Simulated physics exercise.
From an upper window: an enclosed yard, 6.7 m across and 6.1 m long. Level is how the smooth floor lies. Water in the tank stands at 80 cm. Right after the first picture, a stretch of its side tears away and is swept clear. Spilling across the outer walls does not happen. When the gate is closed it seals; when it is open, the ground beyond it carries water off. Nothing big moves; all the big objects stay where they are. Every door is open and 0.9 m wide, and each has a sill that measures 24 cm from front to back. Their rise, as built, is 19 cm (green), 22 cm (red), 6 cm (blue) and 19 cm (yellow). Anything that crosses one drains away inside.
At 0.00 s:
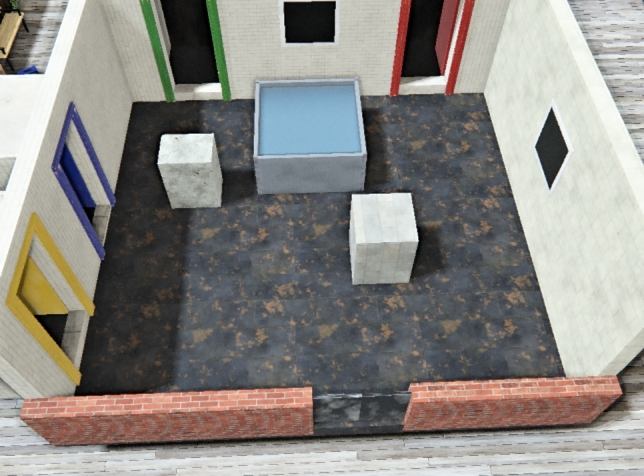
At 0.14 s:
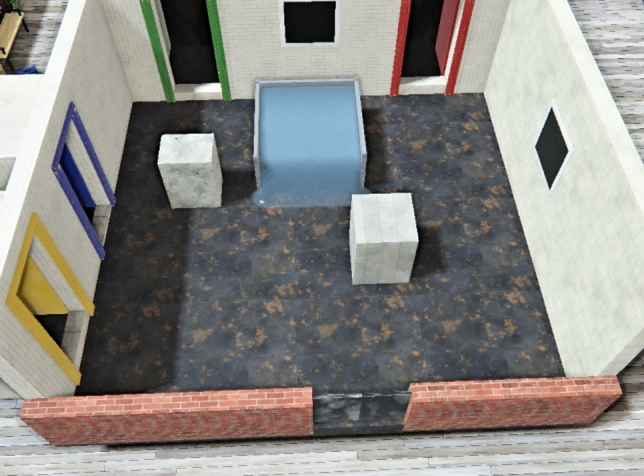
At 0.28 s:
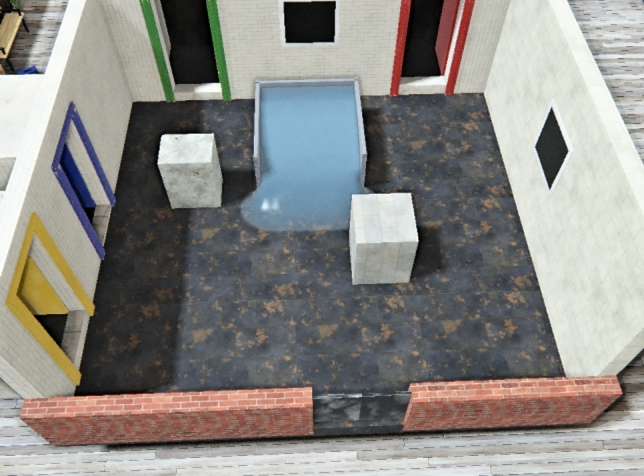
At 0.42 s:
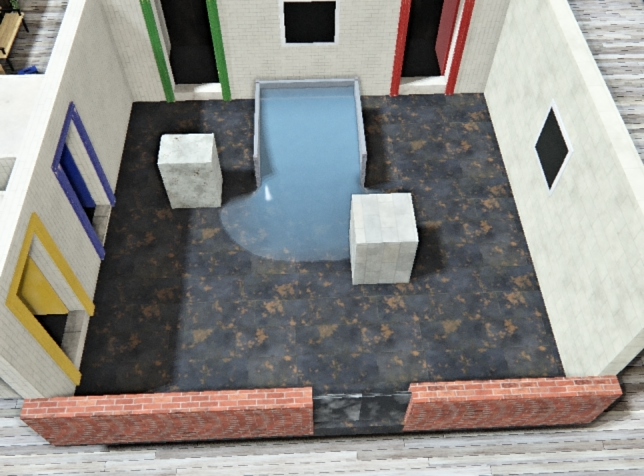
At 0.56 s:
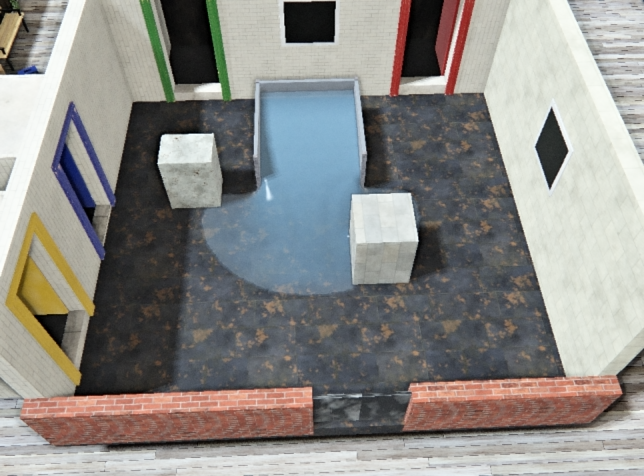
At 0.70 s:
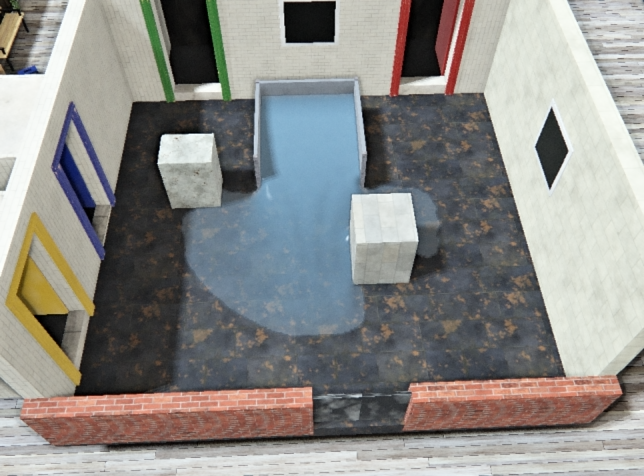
Water poured out of the open front of a tank by the back wall, spread over the dark floor in a widening rounded sheet, and wrapped around the pale block on the right.
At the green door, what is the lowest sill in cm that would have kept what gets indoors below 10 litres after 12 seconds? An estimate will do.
Somewhere near 8 cm.
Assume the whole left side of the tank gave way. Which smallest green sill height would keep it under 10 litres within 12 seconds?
Close to 30 cm at the least.
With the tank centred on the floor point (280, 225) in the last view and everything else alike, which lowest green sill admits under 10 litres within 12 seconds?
It should be around 10.0 cm high.
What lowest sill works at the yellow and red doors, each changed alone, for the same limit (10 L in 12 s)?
Close to 21 cm (yellow) and close to 8.5 cm (red).
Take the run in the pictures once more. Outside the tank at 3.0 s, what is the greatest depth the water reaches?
Up to some 36 cm.
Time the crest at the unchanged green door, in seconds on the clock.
It peaks at about 6.0 s.
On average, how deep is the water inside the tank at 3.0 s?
The mean depth is roughly 12 cm.
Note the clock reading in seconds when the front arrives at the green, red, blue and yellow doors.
It gets to green after 5.0 s, red after 3.6 s, blue after 2.4 s and yellow after 1.8 s.
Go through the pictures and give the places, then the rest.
The first frame shows the tank at (309, 120) is whole and still, 80 cm deep; the green door at (190, 57) is dry.
In the second frame, the front is at (262, 203), 0.2 m from the gap at (311, 180); 0.3 m2 of floor is wet, 80 cm left at the back.
In the third frame, the front is at (310, 228), 0.8 m from the gap at (311, 181); 1.3 m2 of floor is wet, 77 cm left at the back.
In the fourth frame, the gap is at (311, 183), the front 1.3 m out at (280, 257); the back of the tank holds 69 cm.
In the fifth frame, the front is at (292, 289), 1.9 m from the gap at (311, 183); 4.5 m2 of floor is wet, 68 cm left at the back.
In the sixth frame, the front is at (289, 329), 2.6 m from the gap at (311, 183); 6.4 m2 of floor is wet, 63 cm left at the back; 2.4 m in a straight line remain to the green door at (190, 57).
After 1.4 s water covers 40 % of the floor, deepest (40 cm) near (317, 410); it has not reached the green door.
After 3.0 s water covers 60 % of the floor, deepest (36 cm) near (84, 419); it has not reached the green door.
After 12.0 s water covers 95 % of the floor, deepest (10 cm) near (484, 169); 9 cm at the green door, 0 litres in over its 19 cm sill.
At the green door as built, the water arrived by 5.3 s and peaked near 11 cm at 5.8 s.
Run again over the same 12 s with other heights there, 17 litres in over 7 cm, 4 litres over 9.5 cm. The limit of 10 litres is kept from about 8 cm up.
